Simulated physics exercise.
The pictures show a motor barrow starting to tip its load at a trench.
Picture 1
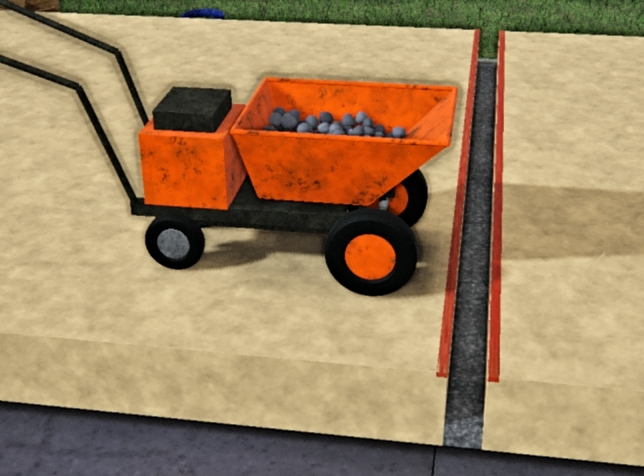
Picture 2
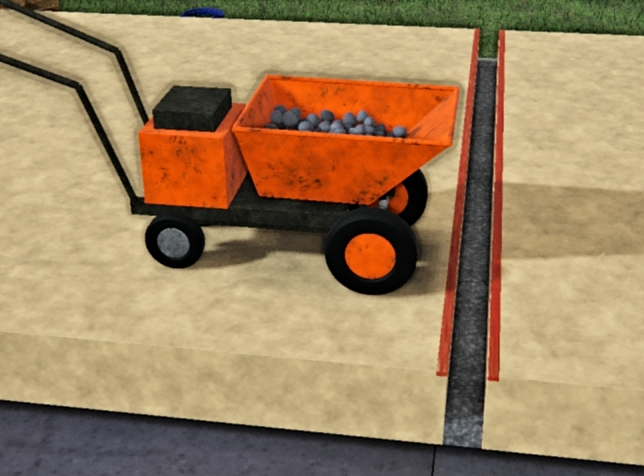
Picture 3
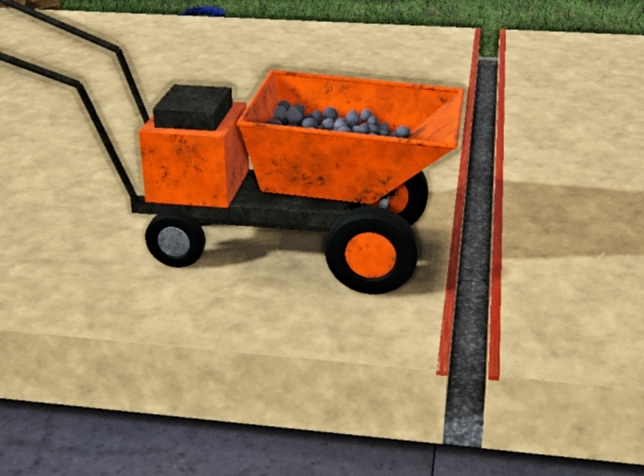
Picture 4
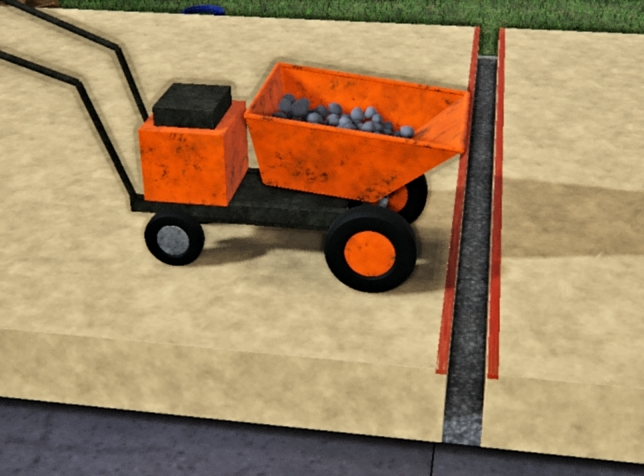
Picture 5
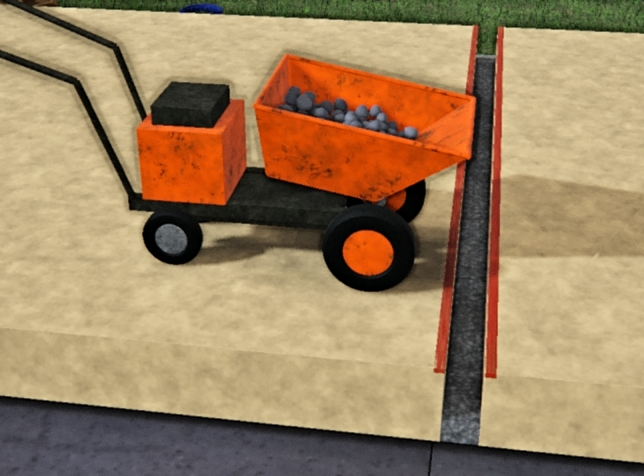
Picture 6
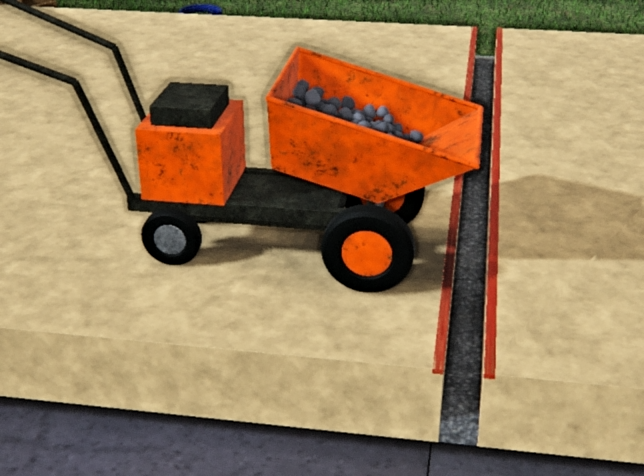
An orange motor barrow loaded with round grey cobbles stood beside a narrow trench, and its skip slowly tilted up at the back while its front lip moved right and dipped over the gap.
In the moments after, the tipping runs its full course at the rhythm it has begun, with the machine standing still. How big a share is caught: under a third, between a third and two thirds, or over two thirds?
In the trench: Under a third.
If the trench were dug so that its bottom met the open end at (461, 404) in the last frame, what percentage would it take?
It comes to 0 per cent or so.
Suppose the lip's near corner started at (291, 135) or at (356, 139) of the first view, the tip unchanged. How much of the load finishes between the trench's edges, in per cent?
About 30 and 60 per cent.
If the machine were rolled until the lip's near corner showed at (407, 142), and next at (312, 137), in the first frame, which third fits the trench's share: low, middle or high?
The first try: Below one third. The second: Between a third and two thirds.
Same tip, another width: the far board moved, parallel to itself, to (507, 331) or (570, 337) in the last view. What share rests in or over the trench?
About 0 and 90 per cent.
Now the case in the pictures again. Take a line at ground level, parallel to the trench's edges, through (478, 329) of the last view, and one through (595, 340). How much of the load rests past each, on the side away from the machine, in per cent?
About 90 and 40 per cent.
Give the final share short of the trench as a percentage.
Roughly 0 in a hundred.
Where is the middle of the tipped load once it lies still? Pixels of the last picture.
Close to (580, 268).
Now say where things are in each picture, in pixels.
Lip of the skip at (448, 144), level; top of the load at (332, 137), round cobbles; first edge of the trench at (446, 329); far edge at (495, 333), the trench under half as wide as the skip, and about as deep as wide, in the first frame.
Lip of the skip at (449, 145), level; top of the load at (333, 136), in the second frame.
Lip of the skip at (455, 147), tipped barely; top of the load at (309, 126), in the third frame.
Lip of the skip at (461, 150), tipped a little; top of the load at (314, 121), in the fourth frame.
Lip of the skip at (468, 156), tipped a little; top of the load at (307, 124), in the fifth frame.
Lip of the skip at (477, 166), tipped clearly; top of the load at (314, 119); first edge of the trench at (443, 325); far edge at (491, 330), in the sixth frame.
Soon, skip tipped steeply; all in the skip.
A while on, skip tipped steeply; most in the skip; about a quarter beyond it.
Towards the end, skip tipped right over; a small part in the skip; most beyond it.
Finally, skip tipped right over; a small part in the skip; none in or heaped over the trench; most beyond it.
